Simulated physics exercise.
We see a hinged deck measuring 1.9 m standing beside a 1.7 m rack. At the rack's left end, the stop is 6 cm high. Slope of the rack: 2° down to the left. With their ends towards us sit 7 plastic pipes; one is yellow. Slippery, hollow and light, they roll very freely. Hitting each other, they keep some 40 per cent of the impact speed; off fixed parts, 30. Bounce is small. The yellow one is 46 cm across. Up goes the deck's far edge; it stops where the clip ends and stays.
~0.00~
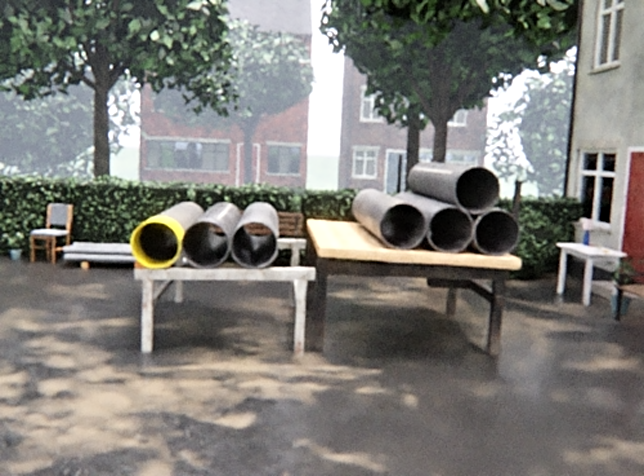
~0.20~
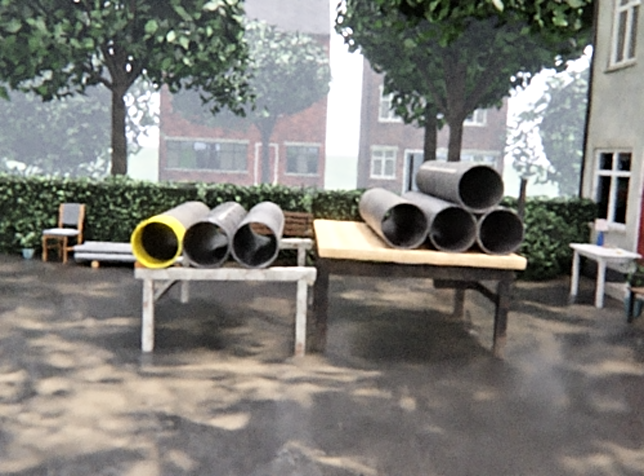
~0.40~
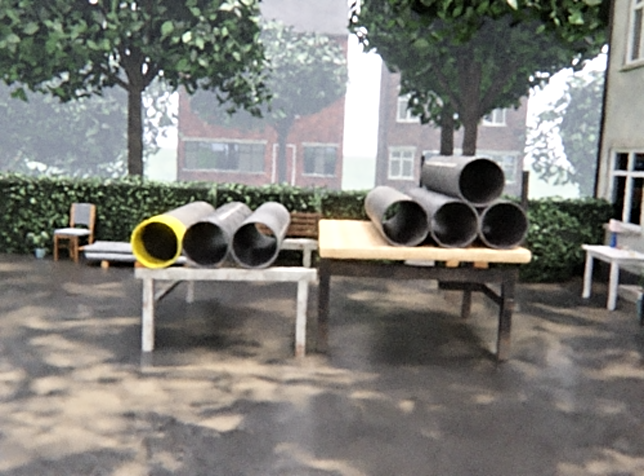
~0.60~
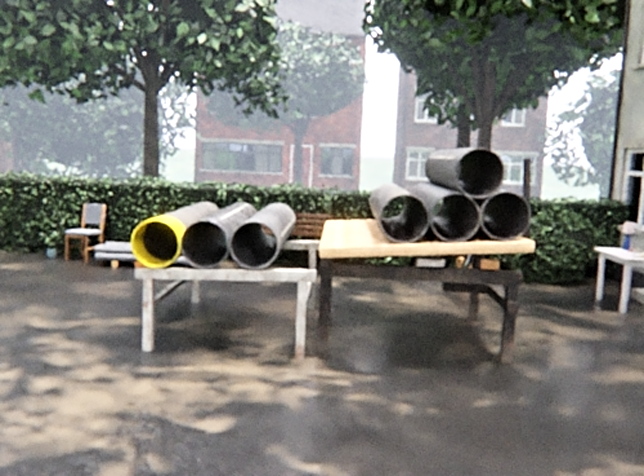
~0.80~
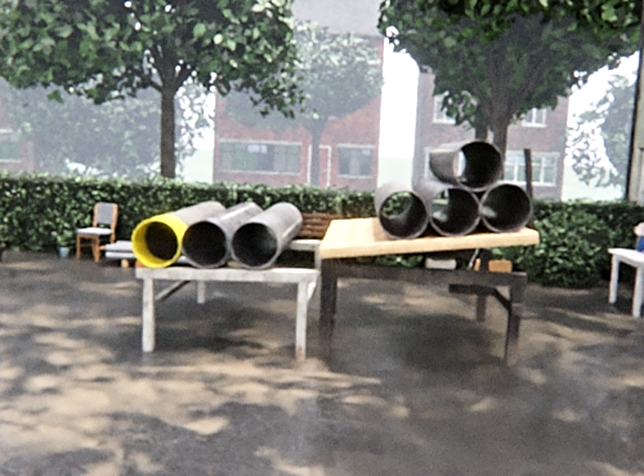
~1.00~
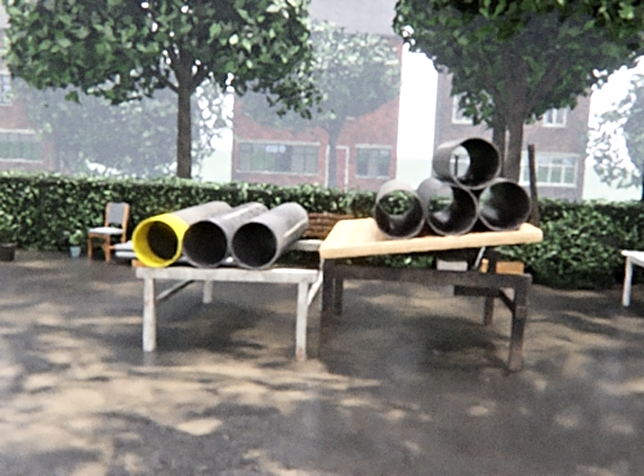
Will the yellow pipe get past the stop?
Watch the yellow one - it never escapes.
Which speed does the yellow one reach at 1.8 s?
About 0.0 m/s.
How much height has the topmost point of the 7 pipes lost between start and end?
0 cm.
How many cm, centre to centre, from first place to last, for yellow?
Yellow ends up 10 from where it began.
By 1.8 s, yellow is on the rack, 20 cm from the rack's far end; 0 lost over the end.
Finally (2.8 s), yellow is on the rack, 10 cm from the rack's far end; 0 lost over the end.
